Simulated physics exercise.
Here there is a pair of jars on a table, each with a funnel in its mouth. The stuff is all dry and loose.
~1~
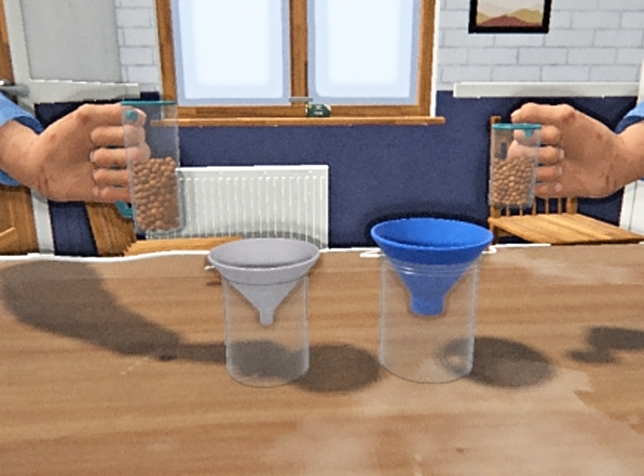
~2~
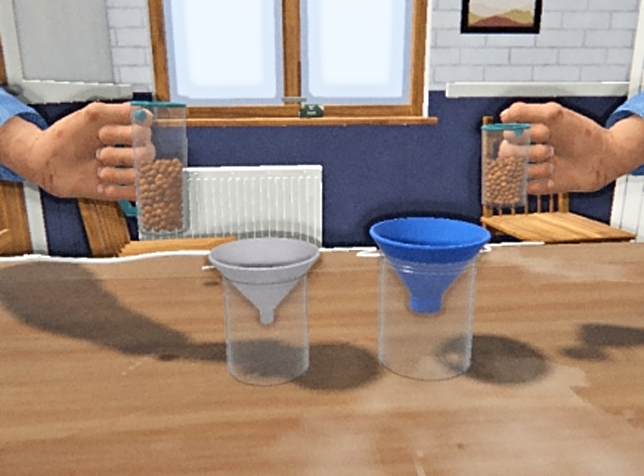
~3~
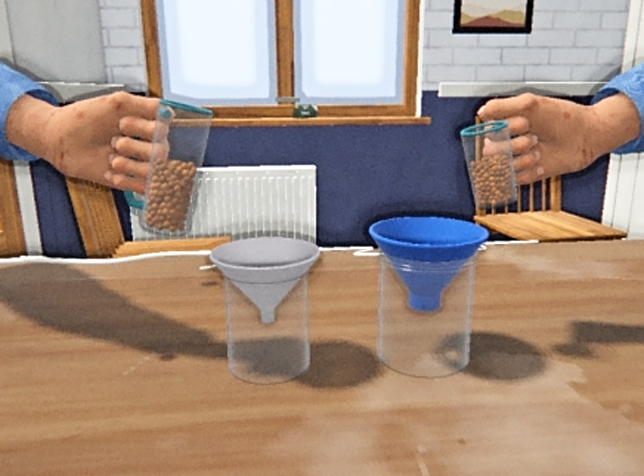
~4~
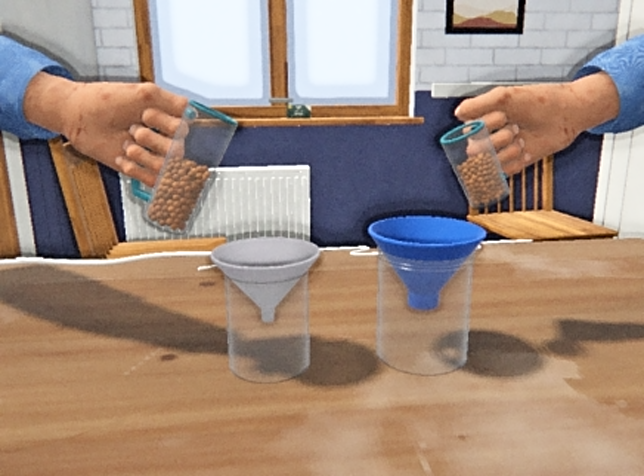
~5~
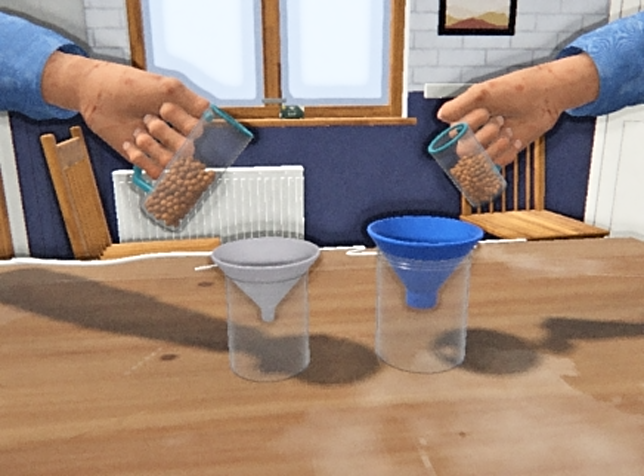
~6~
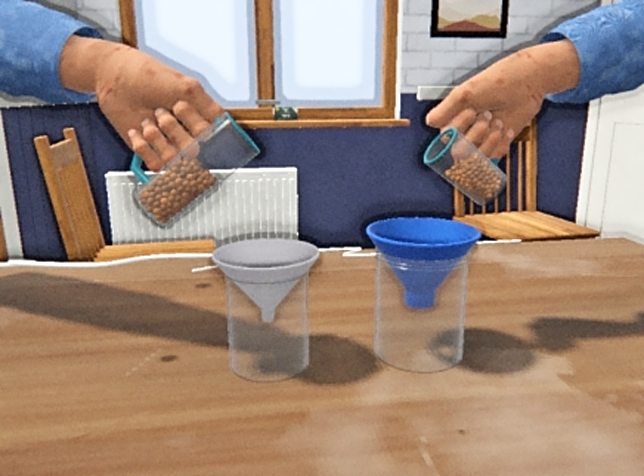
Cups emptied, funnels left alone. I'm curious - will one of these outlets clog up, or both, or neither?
In order: Left funnel: Plugged; right funnel: Open.
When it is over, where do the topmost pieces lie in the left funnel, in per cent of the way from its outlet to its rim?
It sits at around 90 per cent.
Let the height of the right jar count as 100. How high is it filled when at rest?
Reading: Around 10 %.
Then, 0.46 s past the last view, left, all still in the cup; right, all still in the cup.
Then, 0.86 s past the last view, left, nearly all still in the cup, a stray few in or over the funnel; right, most still in the cup, a small part in or over the funnel, a stray few down in the jar.
Then, 1.21 s past the last view, left, a small part still in the cup, most in or over the funnel; right, a stray few still in the cup, about a third in or over the funnel, about two thirds down in the jar.
Finally, left, all stuck in the funnel, none down in the jar; right, all down in the jar.
